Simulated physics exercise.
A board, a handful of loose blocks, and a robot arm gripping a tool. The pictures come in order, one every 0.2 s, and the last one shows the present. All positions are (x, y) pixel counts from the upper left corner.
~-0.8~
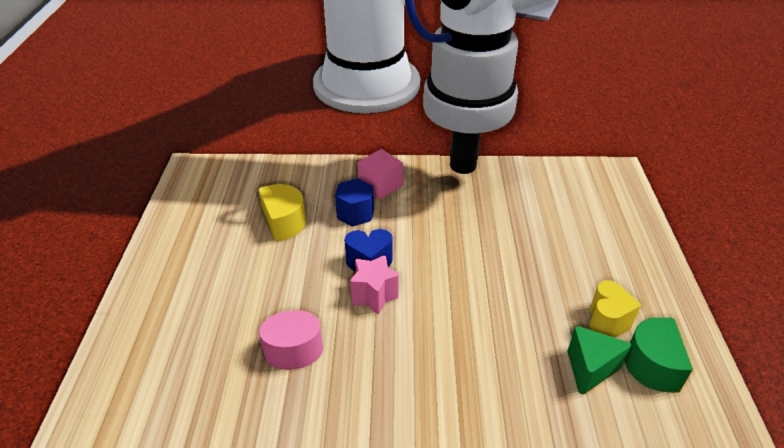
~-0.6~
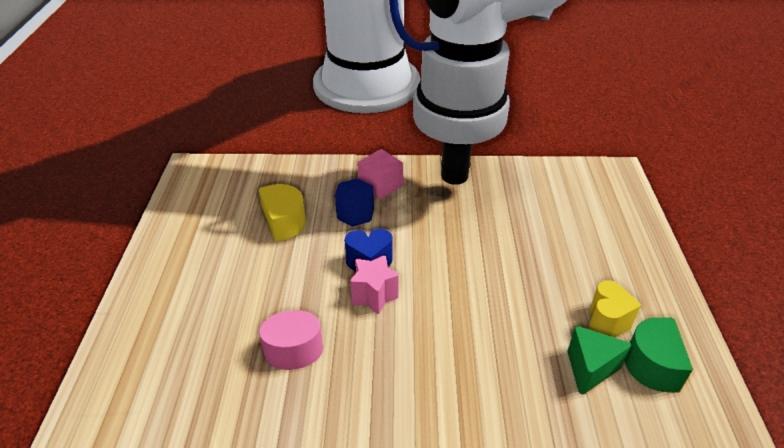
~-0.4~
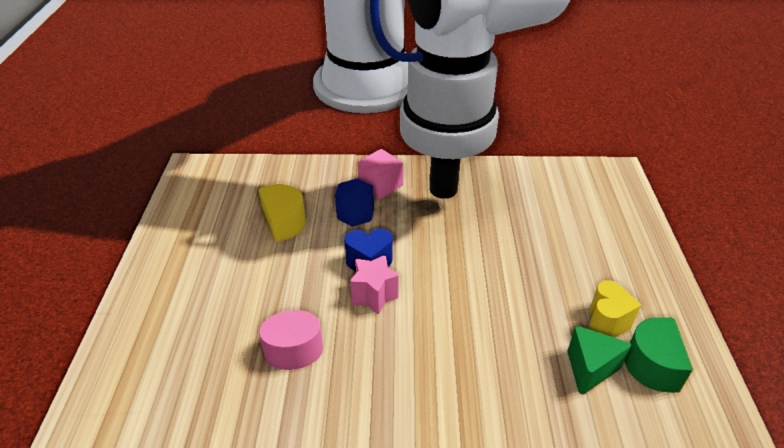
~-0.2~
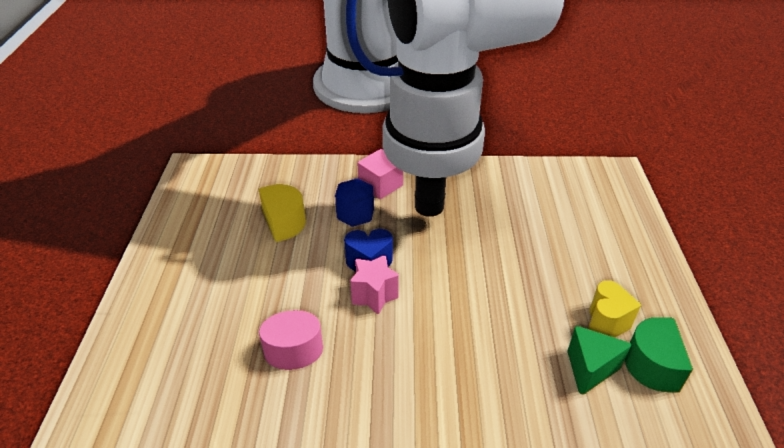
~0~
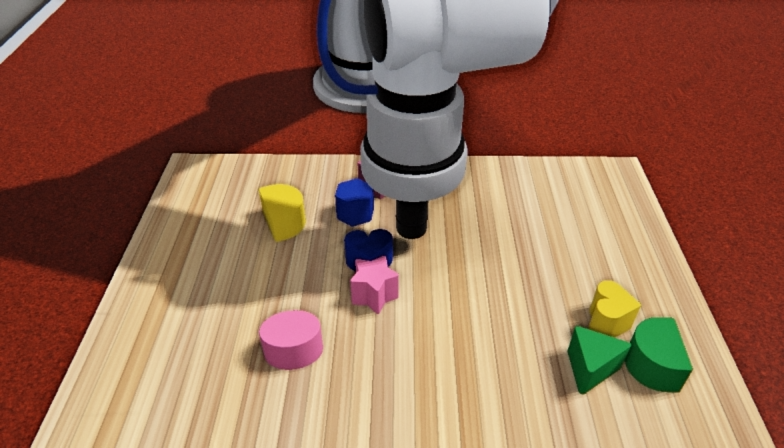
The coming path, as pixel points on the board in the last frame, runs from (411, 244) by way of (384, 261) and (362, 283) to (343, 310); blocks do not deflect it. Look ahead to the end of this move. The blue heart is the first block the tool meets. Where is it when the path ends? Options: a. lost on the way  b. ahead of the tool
I choose a.
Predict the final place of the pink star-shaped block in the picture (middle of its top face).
It will likely be found at (362, 307).
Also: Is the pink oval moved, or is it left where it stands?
Once the path ends, it is where it was.
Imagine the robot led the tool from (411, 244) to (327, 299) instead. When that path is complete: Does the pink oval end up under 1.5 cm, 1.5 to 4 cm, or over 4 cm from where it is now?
By the end of the path, it will have gone short of 1.5 cm.
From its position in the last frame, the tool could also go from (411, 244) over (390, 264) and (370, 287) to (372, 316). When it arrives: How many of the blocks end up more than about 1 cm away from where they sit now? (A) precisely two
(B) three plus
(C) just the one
A.
On the path given first. One third of the way, tool at (384, 247); blue heart at (346, 250); pink star-shaped block at (369, 274), turned 25° anticlockwise.
Two thirds of the way, tool at (361, 269); blue heart at (319, 261), turned 50° clockwise; pink star-shaped block at (365, 290), turned 50° anticlockwise.
At the end, tool at (342, 295); pink oval not moved; blue heart at (311, 270), turned 105° clockwise; pink star-shaped block at (362, 307), turned 100° anticlockwise.
